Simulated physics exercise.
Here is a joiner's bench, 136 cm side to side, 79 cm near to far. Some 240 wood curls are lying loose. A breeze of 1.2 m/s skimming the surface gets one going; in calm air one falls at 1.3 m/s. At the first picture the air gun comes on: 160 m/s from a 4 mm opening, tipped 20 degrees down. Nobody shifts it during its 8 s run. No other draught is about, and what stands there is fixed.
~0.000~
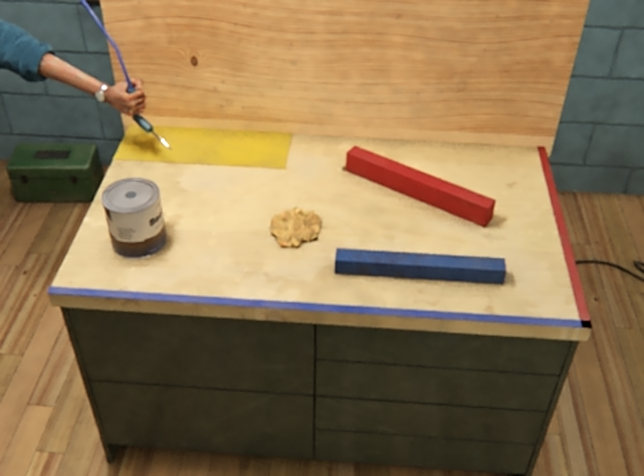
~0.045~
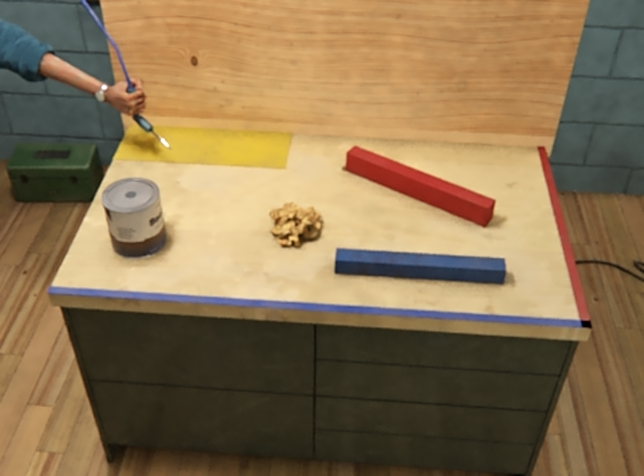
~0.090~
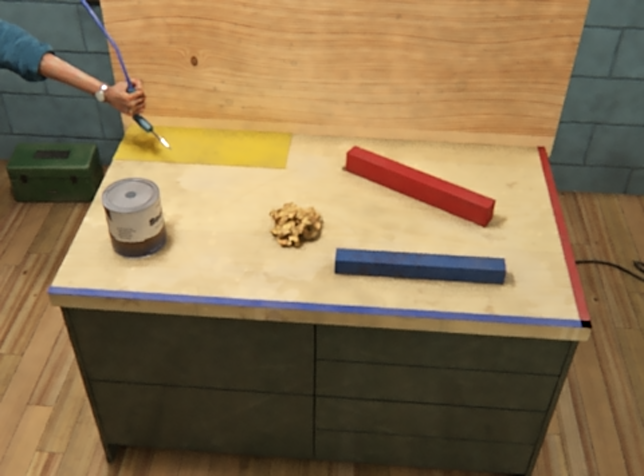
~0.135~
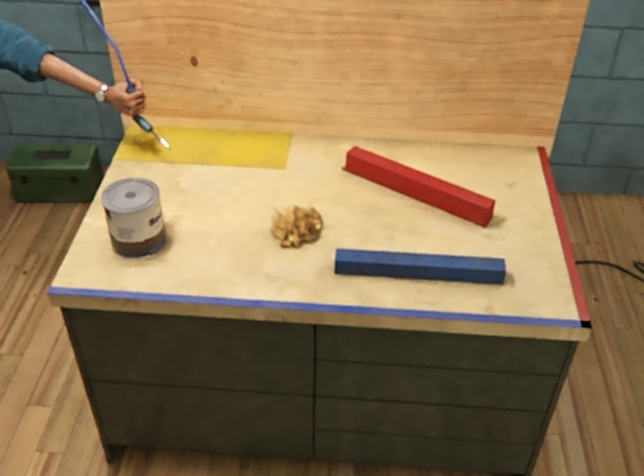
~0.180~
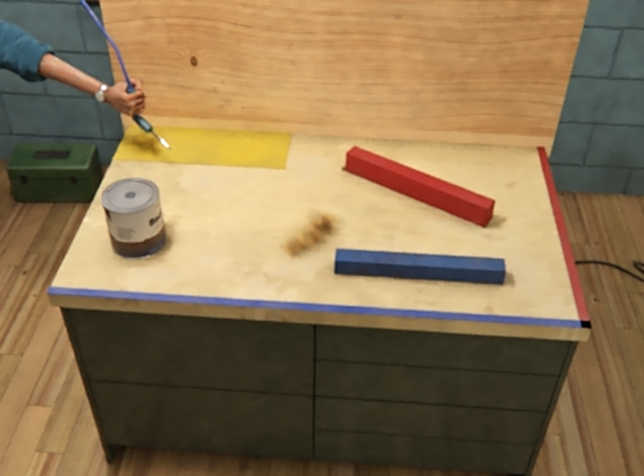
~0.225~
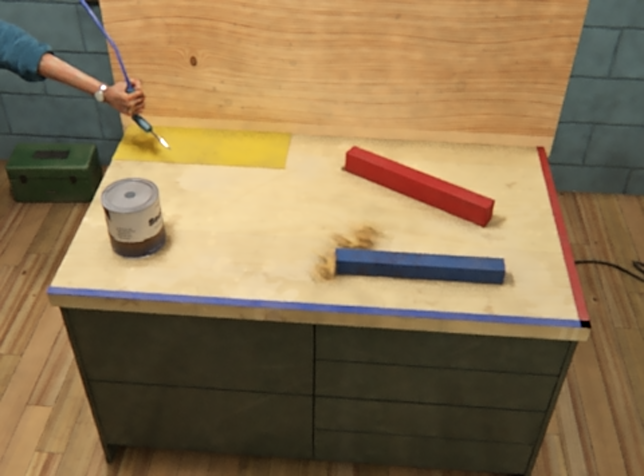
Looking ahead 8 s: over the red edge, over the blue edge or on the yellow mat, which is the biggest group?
The biggest group is at the red one.
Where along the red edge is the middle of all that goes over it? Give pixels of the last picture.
At about (577, 272).
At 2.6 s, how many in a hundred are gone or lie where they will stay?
Some 100 per cent.
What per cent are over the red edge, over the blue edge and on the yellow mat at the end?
About 80 % red, 20 % blue, 0 % yellow.
After 1.6 s, 74 % are over the red edge, 0 % on the yellow mat and 25 % over the blue edge; 98 % have settled or left.
After 2.6 s, 74 % are over the red edge, 0 % on the yellow mat and 25 % over the blue edge; 99 % have settled or left.
After 4.4 s, 74 % are over the red edge, 0 % on the yellow mat and 25 % over the blue edge; 99 % have settled or left.
After 8.0 s, at the end, 75 % are over the red edge, 0 % on the yellow mat and 25 % over the blue edge.
